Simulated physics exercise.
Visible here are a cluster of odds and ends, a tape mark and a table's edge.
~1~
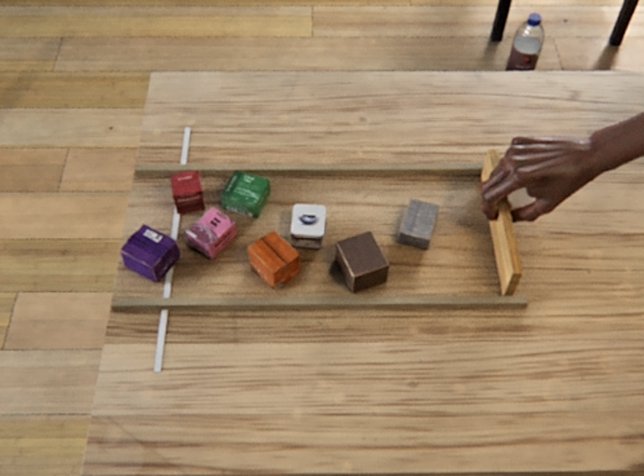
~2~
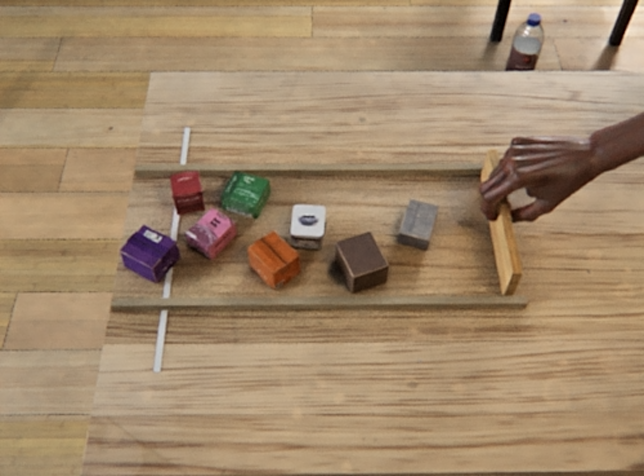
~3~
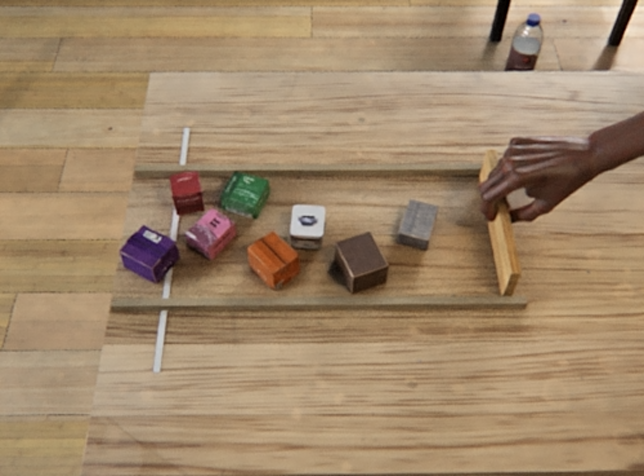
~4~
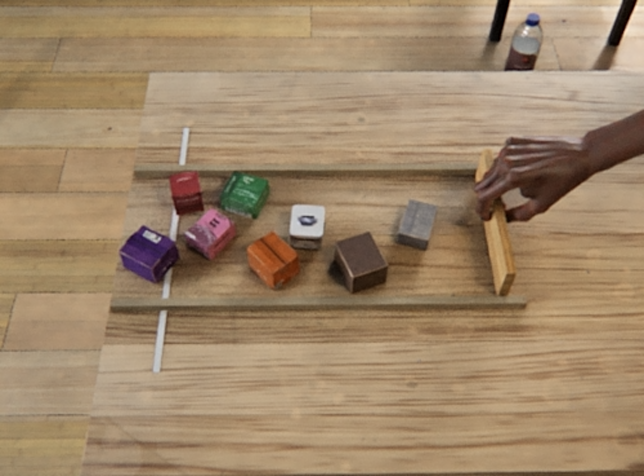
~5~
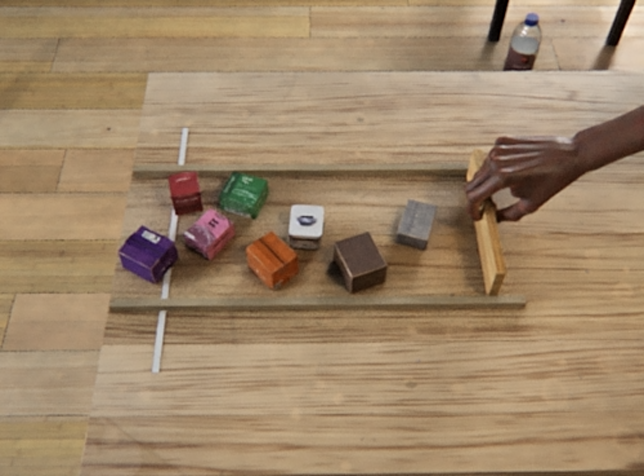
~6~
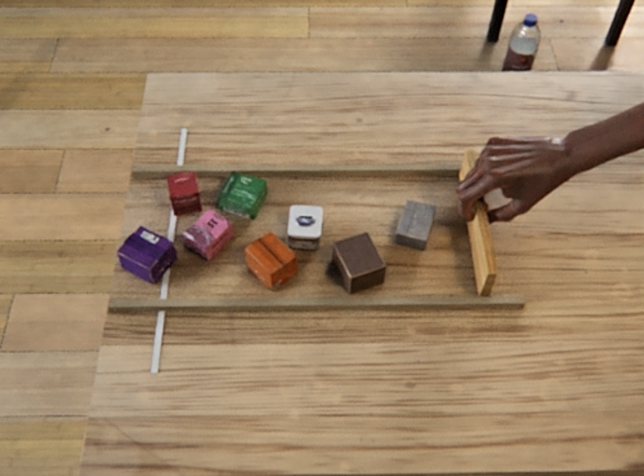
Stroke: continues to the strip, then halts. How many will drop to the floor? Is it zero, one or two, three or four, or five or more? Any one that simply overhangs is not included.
The fallen count comes to three or four.
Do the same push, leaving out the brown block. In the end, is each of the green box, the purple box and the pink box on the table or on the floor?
I'd say the green box stays up, the purple box does not stay, and the pink box does not stay.
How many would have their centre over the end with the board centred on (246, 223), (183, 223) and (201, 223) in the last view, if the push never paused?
Per position: 0 / 3 / 2.
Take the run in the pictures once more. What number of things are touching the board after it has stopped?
The count in contact is 3.
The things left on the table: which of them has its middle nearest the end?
That is the white case.
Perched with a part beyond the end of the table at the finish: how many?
I'd put it at 2.
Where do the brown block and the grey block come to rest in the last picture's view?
In the last picture they sit at about (134, 268) and about (155, 228).
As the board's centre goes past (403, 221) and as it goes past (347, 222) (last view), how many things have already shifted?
So far 1, and 4 at the second.
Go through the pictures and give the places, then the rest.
The first frame shows purple box (150, 253); red box (187, 192); pink box (212, 233); board (500, 220); tape (174, 235).
The second frame shows red box (187, 193); board (500, 221).
The third frame shows pink box (211, 234); white case (308, 228).
The fourth frame shows purple box (149, 254); orange box (273, 261).
The fifth frame shows red box (185, 193); green box (244, 195).
The sixth frame shows purple box (147, 255); red box (184, 194); pink box (209, 234); board (477, 221); tape (171, 236).
Soon after, none off yet; purple box at rest near (147, 255); red box at rest near (184, 194); pink box at rest near (209, 234).
Then, none off yet; purple box at rest near (147, 255); red box at rest near (184, 194); pink box moving near (203, 233).
Further on, none off yet; purple box tipped well over near (94, 257); red box moved about its own width near (166, 191); pink box moved well along near (129, 227).
At rest, the number that fall off is three or four; fallen, orange box, pink box, red box and purple box.
